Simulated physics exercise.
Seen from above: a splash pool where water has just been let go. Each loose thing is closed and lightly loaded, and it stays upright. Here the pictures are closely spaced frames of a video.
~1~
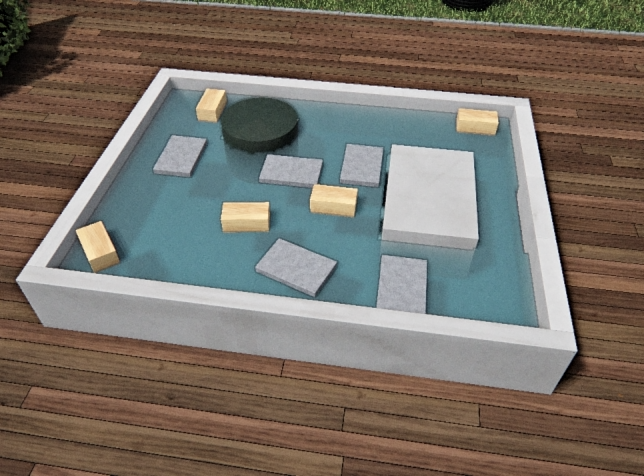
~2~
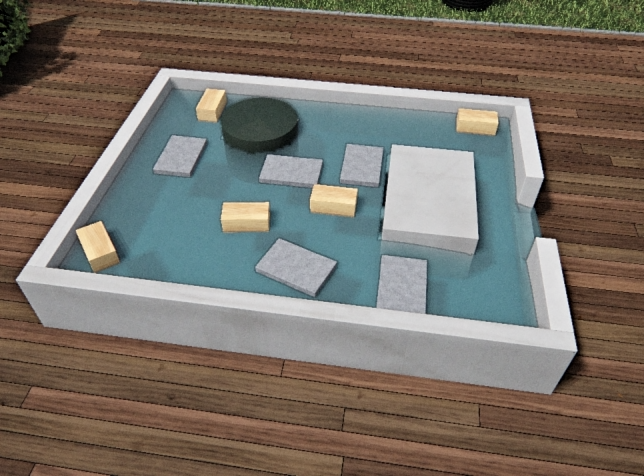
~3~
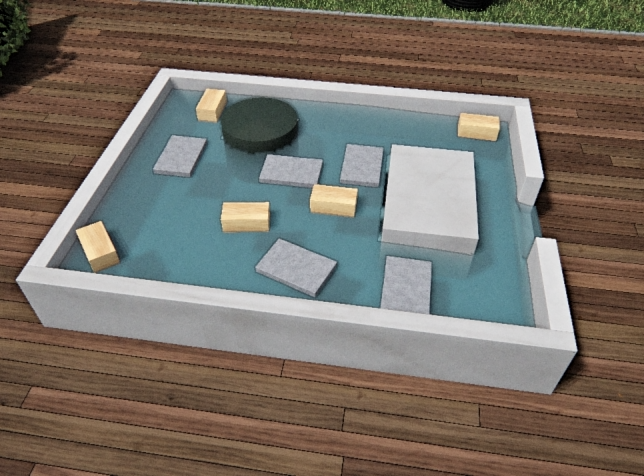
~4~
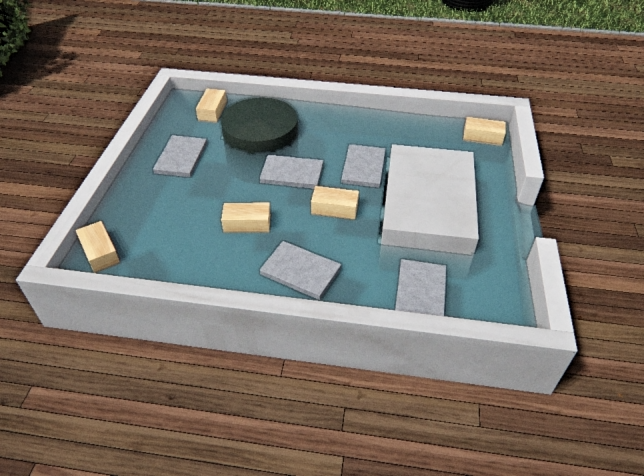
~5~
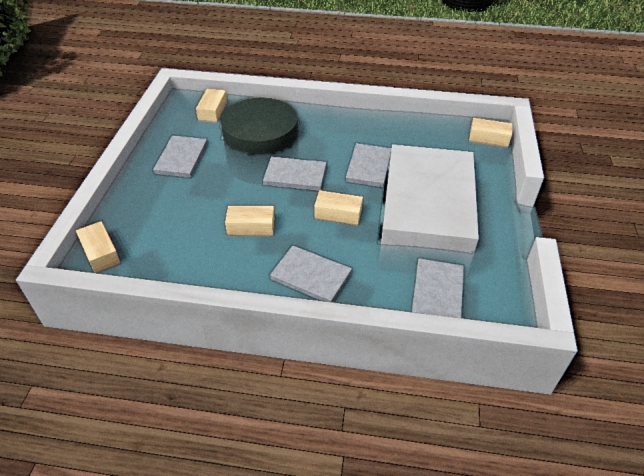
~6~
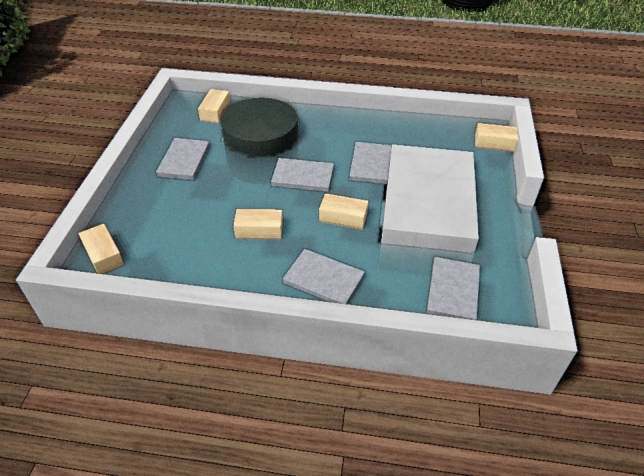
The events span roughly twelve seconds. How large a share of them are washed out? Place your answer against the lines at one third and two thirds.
It sits short of the one-third line.
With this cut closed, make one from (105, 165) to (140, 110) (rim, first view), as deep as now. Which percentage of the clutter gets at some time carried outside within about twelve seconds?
I'd guess around 50 percent.
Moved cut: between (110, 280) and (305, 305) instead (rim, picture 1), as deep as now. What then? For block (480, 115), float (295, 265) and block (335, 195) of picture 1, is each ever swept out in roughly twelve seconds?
In the order given: Retained, flushed out, flushed out.
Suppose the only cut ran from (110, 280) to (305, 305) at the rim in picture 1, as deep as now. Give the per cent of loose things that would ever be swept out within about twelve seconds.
About 80 %.
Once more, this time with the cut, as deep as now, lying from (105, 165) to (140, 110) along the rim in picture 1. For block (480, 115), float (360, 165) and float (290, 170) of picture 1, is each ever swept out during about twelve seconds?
Okay, so: Never exits for the first, never exits for the second, makes it outside for the third.
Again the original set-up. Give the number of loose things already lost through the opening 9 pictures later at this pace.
1.
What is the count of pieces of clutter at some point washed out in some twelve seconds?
1.
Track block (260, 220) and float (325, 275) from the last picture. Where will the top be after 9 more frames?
Look for them around (287, 228) and (389, 291).
A moment on, 0 of 10 are out; 10 afloat.
Next, 1 of 10 are out; 9 afloat.
Later, 1 of 10 are out; 9 afloat.
In the end, 1 of 10 are out; 9 afloat.
